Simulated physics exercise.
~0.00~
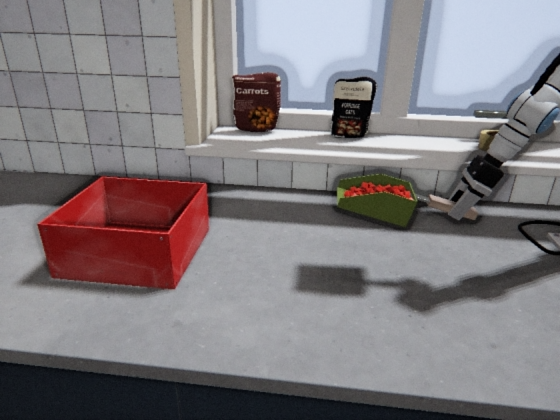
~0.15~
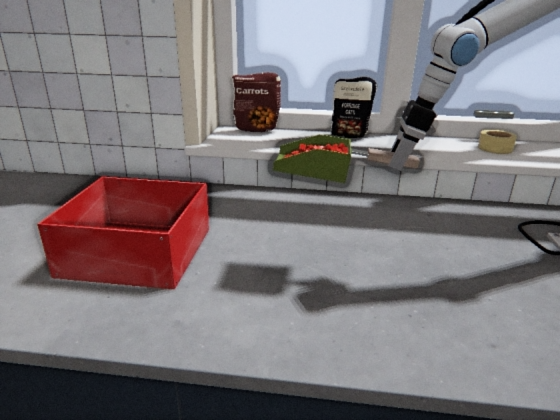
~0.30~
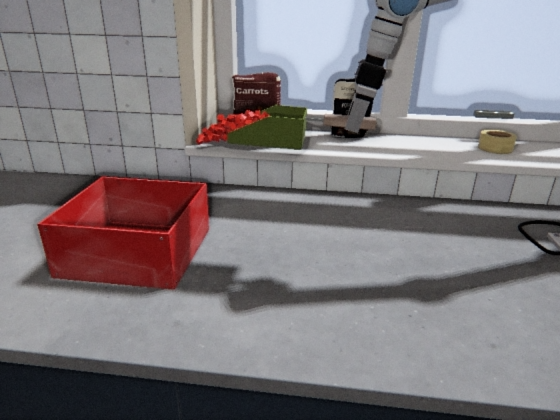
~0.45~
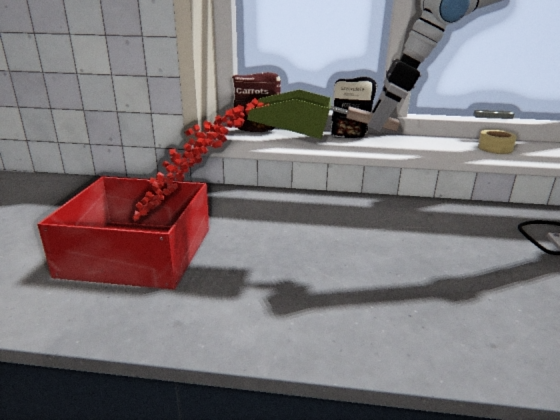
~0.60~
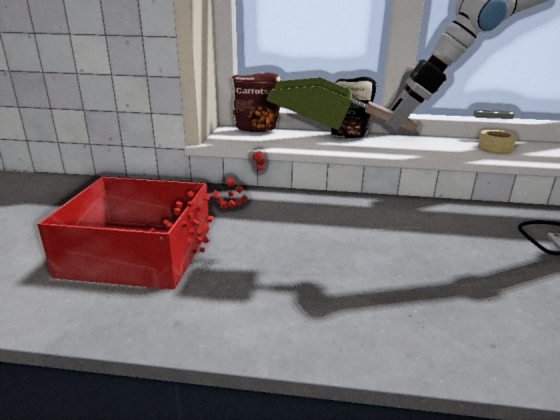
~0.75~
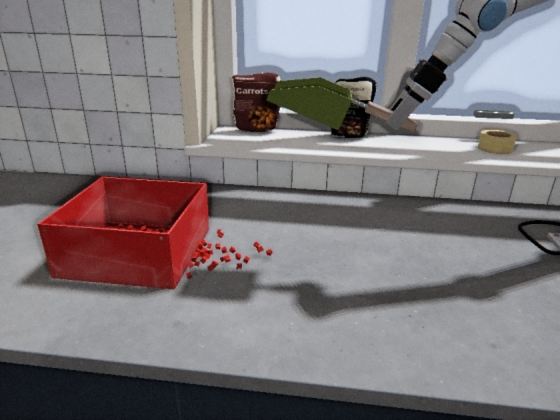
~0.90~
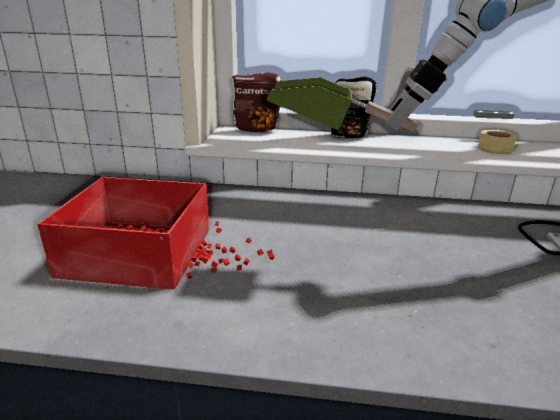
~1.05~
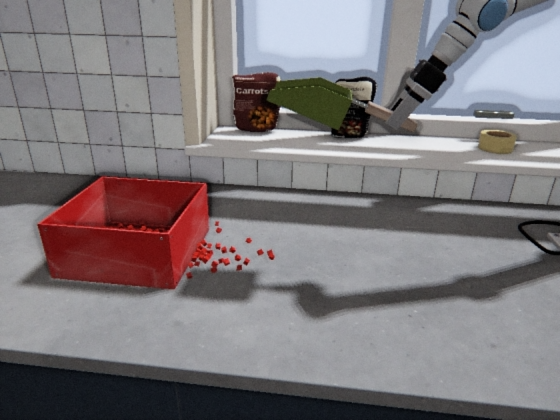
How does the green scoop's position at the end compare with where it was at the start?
At the end the scoop is higher and farther to the left than at the start, held up in front of the packets by the window instead of low down to their right.
